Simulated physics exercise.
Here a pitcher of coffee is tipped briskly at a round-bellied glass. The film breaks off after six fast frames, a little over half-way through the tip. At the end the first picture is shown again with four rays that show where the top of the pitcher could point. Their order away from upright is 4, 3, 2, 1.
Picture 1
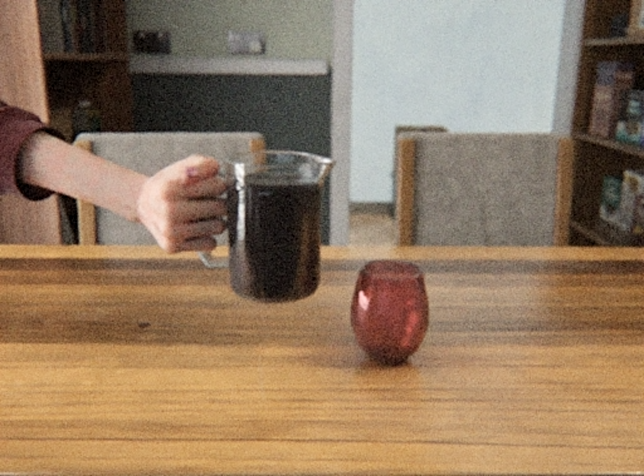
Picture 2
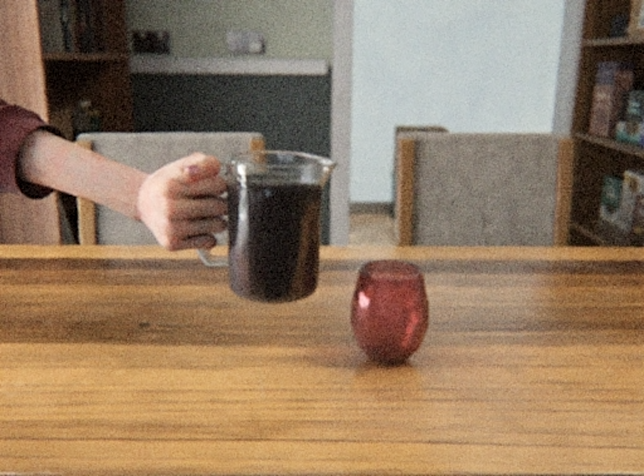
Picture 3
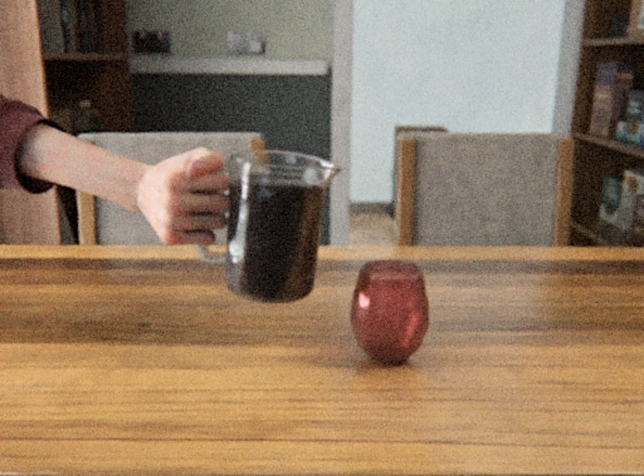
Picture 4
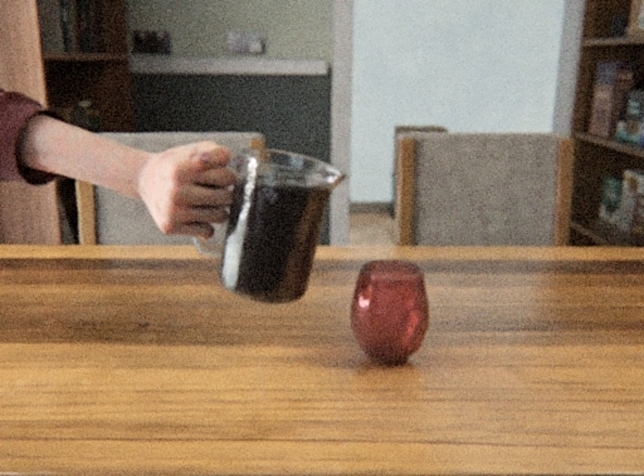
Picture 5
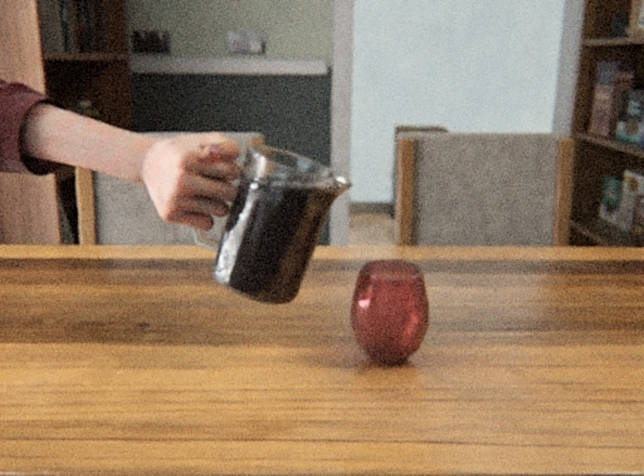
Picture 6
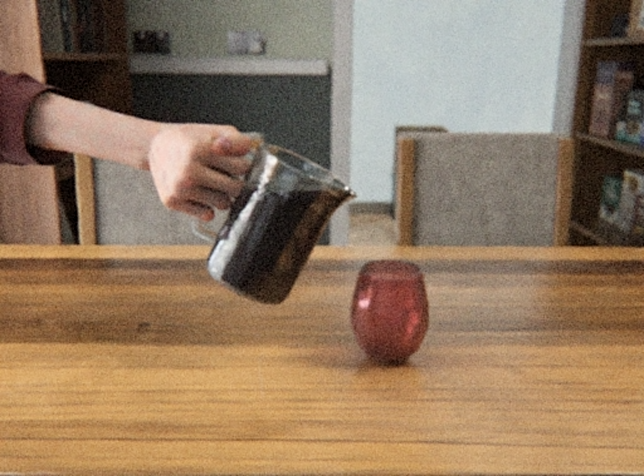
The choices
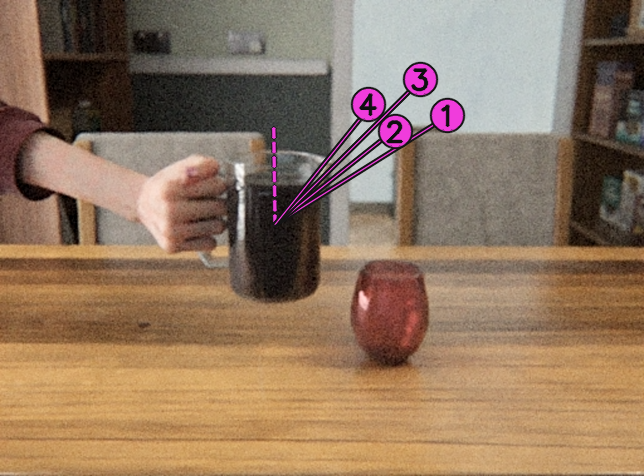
A hand holding a glass pitcher of dark coffee, tilting it rightward beside a round-bellied red glass on a wooden table.
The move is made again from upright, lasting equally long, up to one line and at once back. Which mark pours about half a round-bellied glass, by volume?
Go for 1.
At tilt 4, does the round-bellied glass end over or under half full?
Under.
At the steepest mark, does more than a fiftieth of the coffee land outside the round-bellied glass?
No.
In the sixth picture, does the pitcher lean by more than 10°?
Yes, it does.
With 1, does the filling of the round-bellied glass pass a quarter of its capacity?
Yes.
On the marked copy, 1 at (433, 125); 2 at (380, 141); 3 at (408, 91); 4 at (359, 119).
Choosing 1, the round-bellied glass ends with about 52 % of what it can hold.
Choosing 2, the round-bellied glass ends with about 38 % of what it can hold.
Choosing 3, the round-bellied glass ends with about 26 % of what it can hold.
Choosing 4, the round-bellied glass ends with about 17 % of what it can hold.
